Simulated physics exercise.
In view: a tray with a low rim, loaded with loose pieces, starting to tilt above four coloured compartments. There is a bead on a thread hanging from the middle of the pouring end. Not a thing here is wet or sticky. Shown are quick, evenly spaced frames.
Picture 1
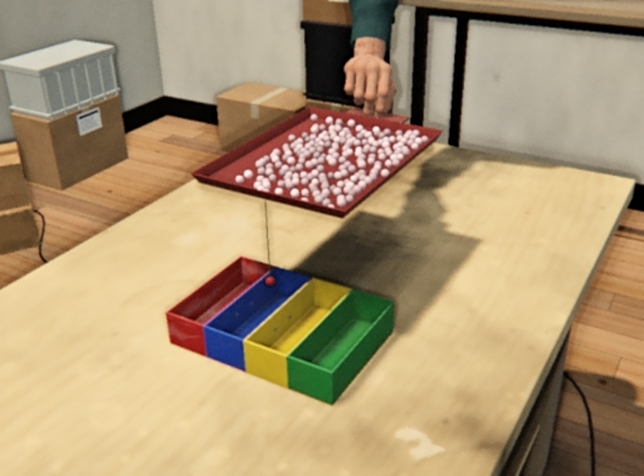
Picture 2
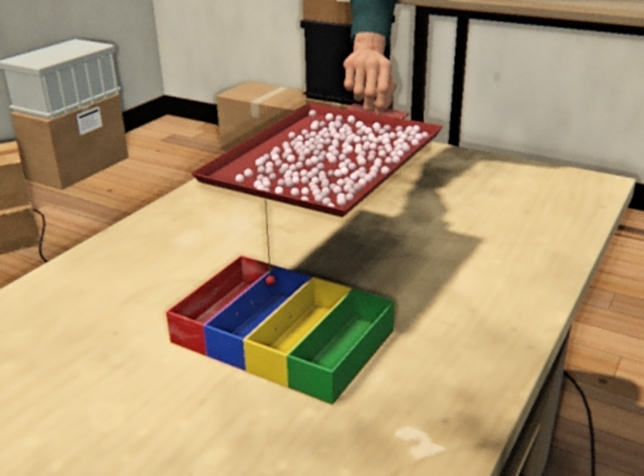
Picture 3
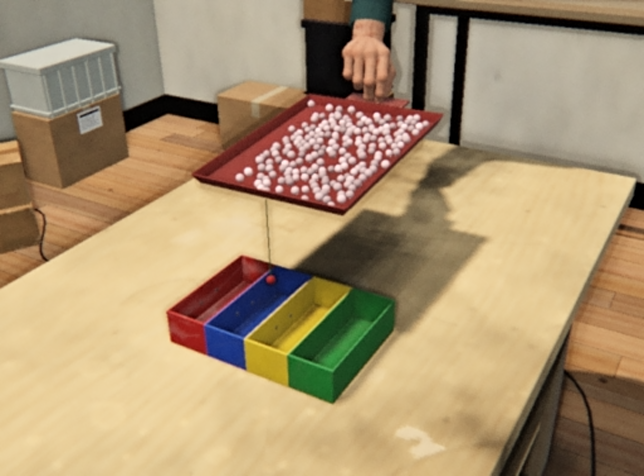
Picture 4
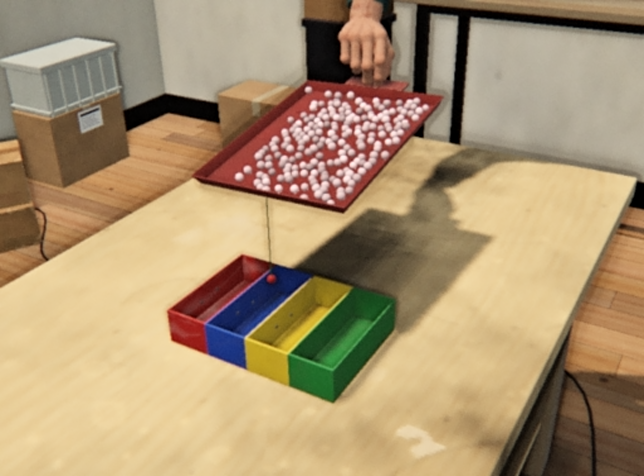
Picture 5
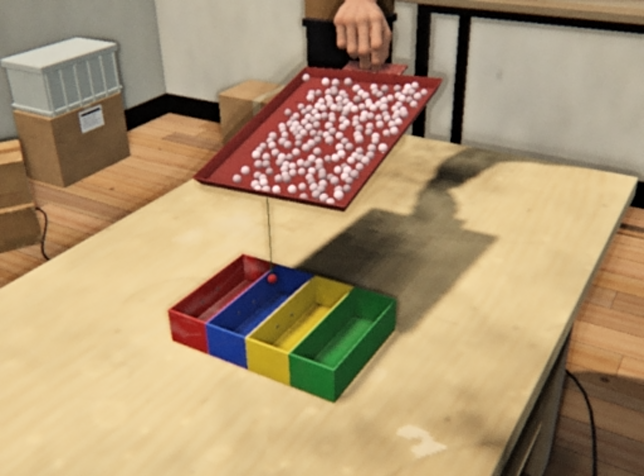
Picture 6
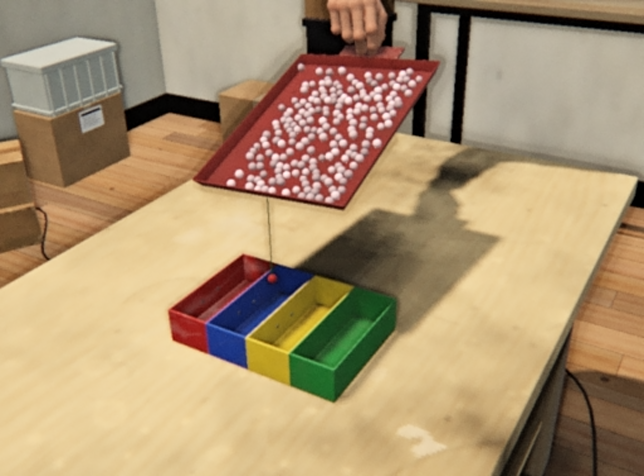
A hand lifts the far side of a dark red tray above a pale wooden table, seen from above at an angle in a room with cardboard boxes. White beads cover the tray, a red bead hangs beneath it on a thread, and red, blue, yellow and green compartments sit below, left to right. The tray tilts gradually steeper, its near-left corner lowest, and the beads begin shifting toward its near edge while the camera stays still.
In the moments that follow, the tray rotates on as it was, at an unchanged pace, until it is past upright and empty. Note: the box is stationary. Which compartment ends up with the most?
The red one.
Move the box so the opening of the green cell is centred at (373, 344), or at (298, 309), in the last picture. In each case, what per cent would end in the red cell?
About 20 per cent, then about 30 per cent.
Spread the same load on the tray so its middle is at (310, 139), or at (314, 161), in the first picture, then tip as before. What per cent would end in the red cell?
You'd get 30 % the first time and 30 % the second.
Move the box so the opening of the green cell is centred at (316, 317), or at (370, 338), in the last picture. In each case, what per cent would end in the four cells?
80 % for the first, 40 % for the second.
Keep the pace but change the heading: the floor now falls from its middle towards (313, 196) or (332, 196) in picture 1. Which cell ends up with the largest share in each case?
Try 1 - that green cell; try 2 - that green cell.
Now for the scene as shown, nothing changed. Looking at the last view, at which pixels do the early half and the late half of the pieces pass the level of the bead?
About (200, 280), and after that about (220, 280).
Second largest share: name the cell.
Rank 2: The blue one.
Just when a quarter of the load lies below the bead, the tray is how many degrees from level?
Approx. 60° from level.
Soon, tray tipped steeply; about a quarter on the tray; about a quarter in the red cell; a small part in the blue cell; a stray few in the yellow cell; about half falling or outside the box.
A while on, tray tipped past a quarter turn; about a third in the red cell; about a quarter in the blue cell; a small part in the yellow cell; a stray few in the green cell; about half falling or outside the box.
Towards the end, tray tipped past a quarter turn; about a third in the red cell; about a quarter in the blue cell; a small part in the yellow cell; a stray few in the green cell; about half falling or outside the box.
Finally, tray tipped past a quarter turn; about a third in the red cell; about a quarter in the blue cell; a small part in the yellow cell; a stray few in the green cell; about half outside the box.
